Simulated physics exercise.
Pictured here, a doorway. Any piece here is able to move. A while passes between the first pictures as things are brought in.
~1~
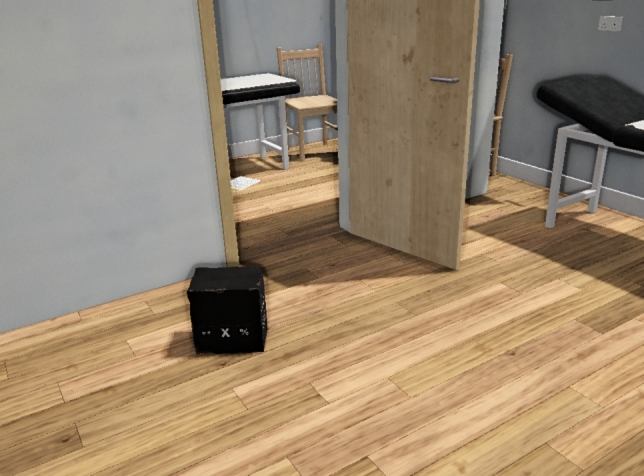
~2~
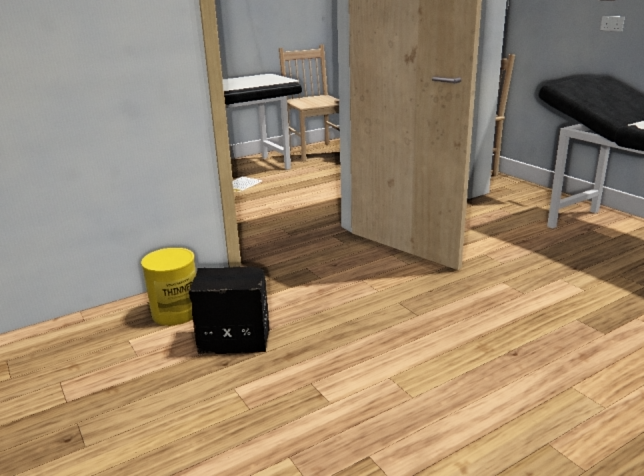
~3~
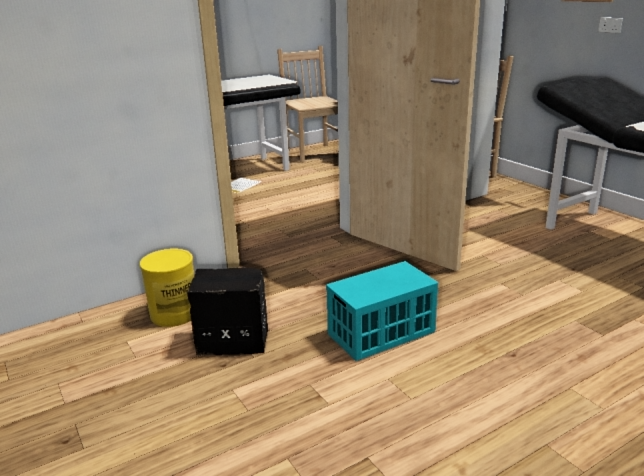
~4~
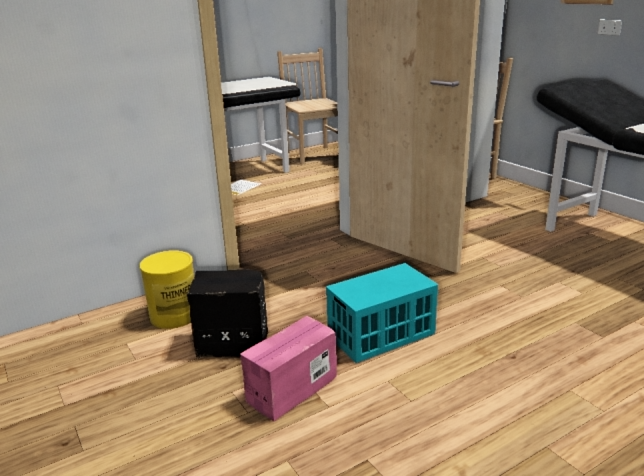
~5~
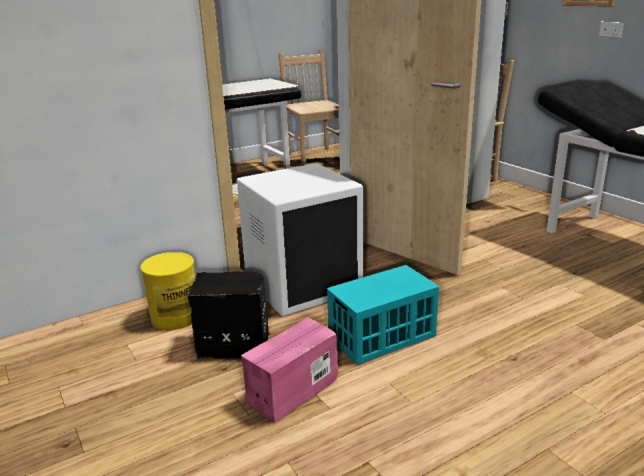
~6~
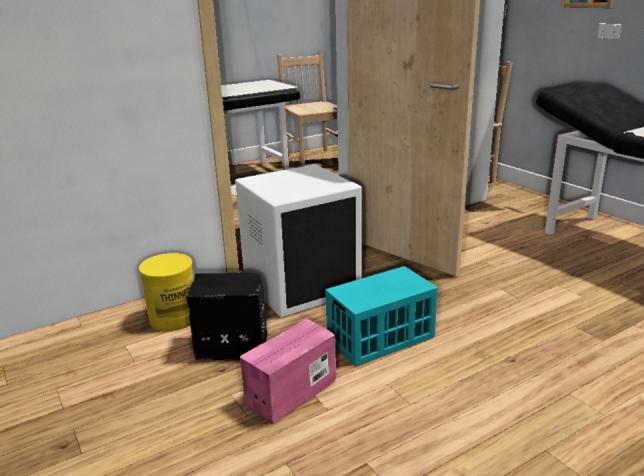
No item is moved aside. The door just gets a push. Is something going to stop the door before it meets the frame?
Yes, it halts partway.
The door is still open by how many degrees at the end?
About 60°.
Then, 0.60 s after the last picture, door 88° open.
Then, 0.90 s after the last picture, door 73° open.
At rest, door 61° open; all 5 in place. Seen from the same camera at the end, white appliance near (298, 237).
